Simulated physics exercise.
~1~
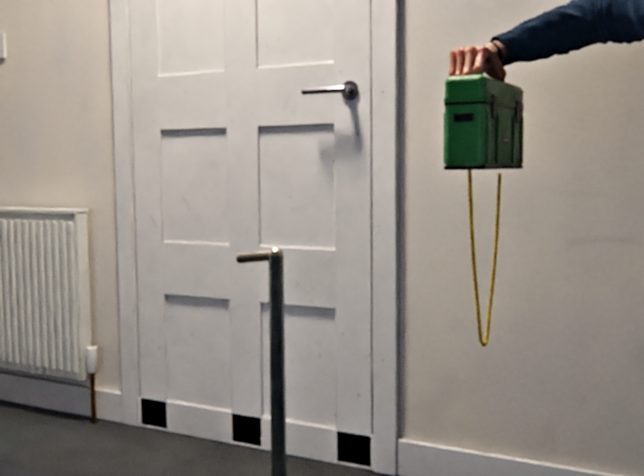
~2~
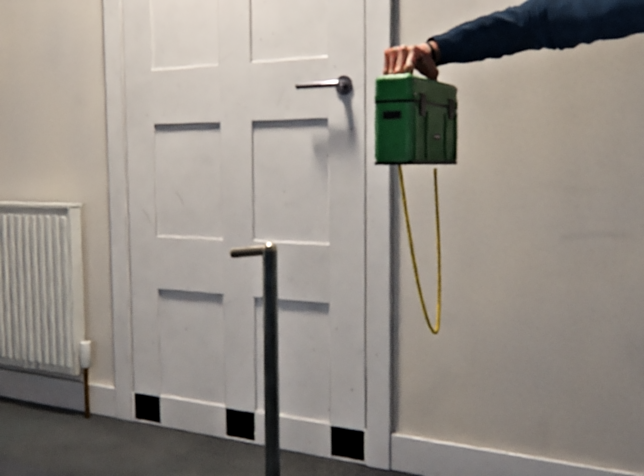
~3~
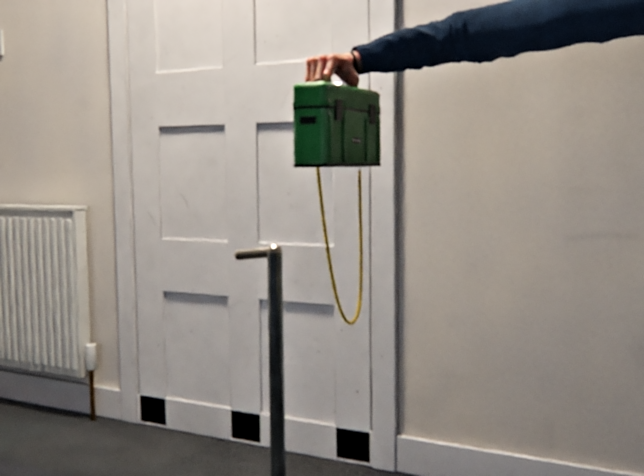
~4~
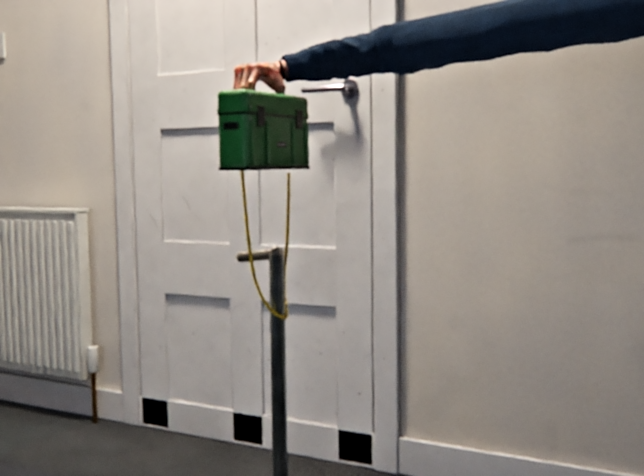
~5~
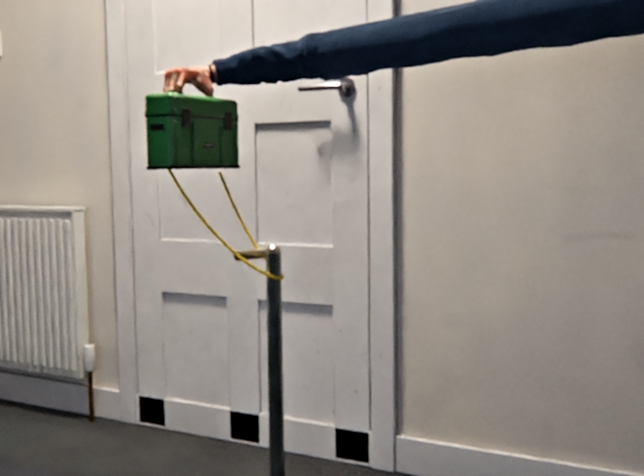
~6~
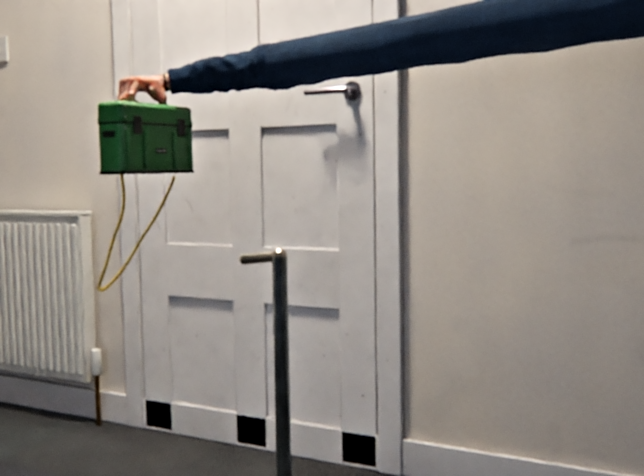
A green case with a yellow loop hanging beneath it was carried left by an outstretched arm, past a white door and a hooked post. The loop brushed across the post and trailed briefly, then swung free as the case continued toward the radiator.
